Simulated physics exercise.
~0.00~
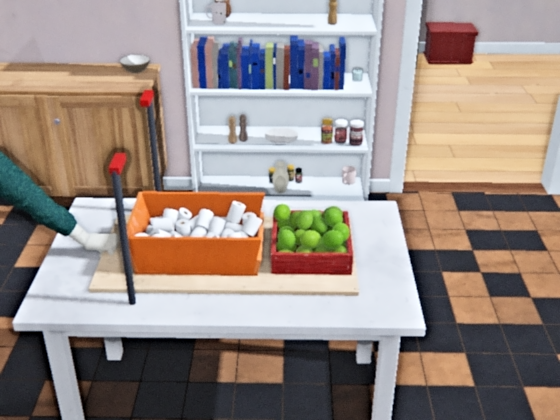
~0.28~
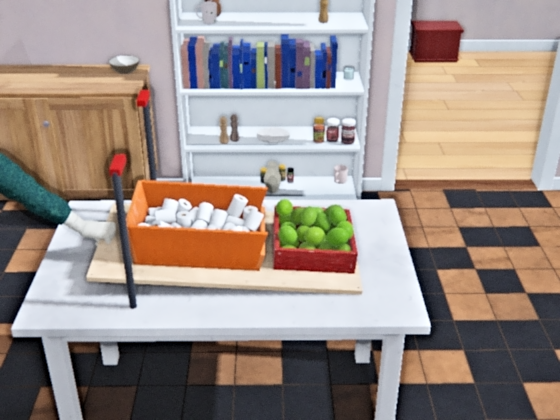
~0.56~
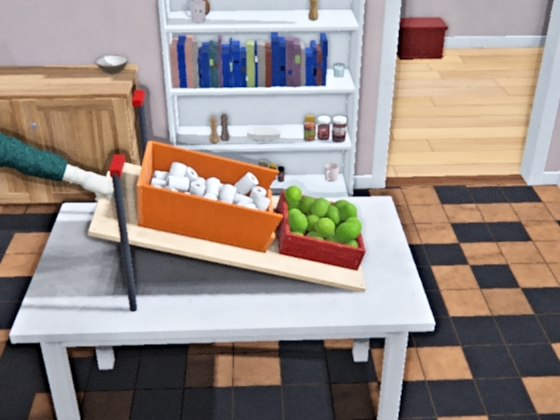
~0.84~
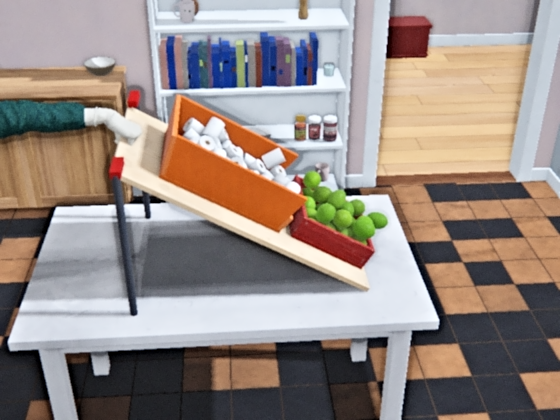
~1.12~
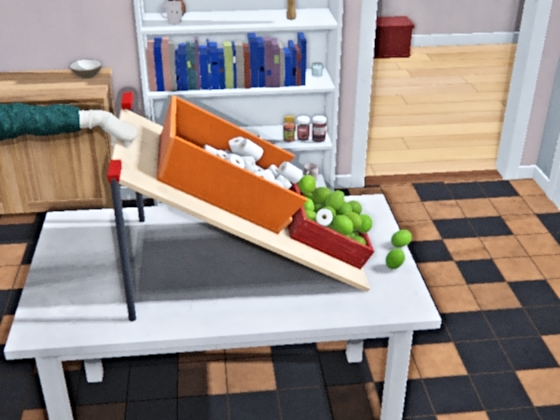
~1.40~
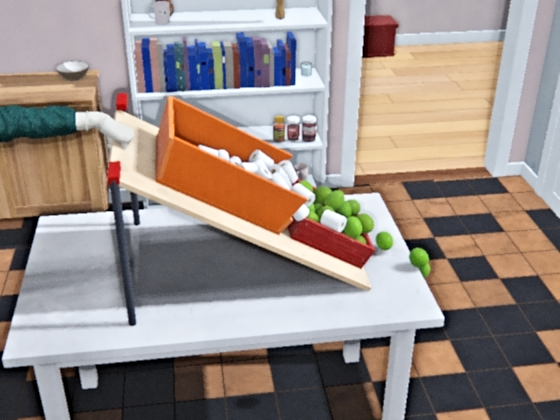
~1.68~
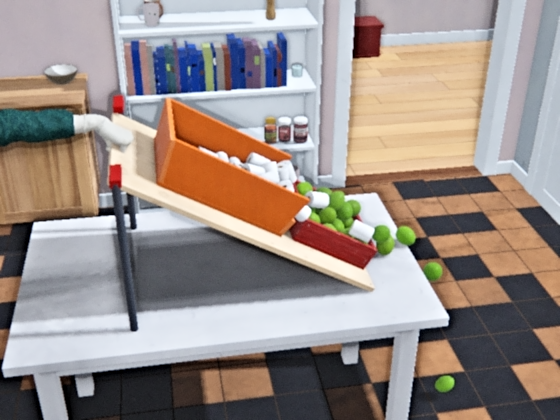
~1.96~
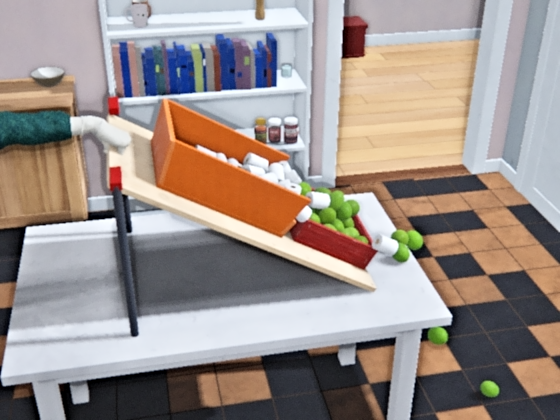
An arm in a green sleeve and pale glove grips the left end of a wooden board on a white table, seen from above in a room with dark and orange floor tiles. On the board sit an orange box of white rolls and, to its right, a smaller red box of green balls. The hand lifts the board's end up to red-tipped dark posts and holds it steeply tilted. The contents slide rightward, and a few rolls tumble from the orange box. Several green balls spill out, some dropping to the floor, while most rolls stay inside.
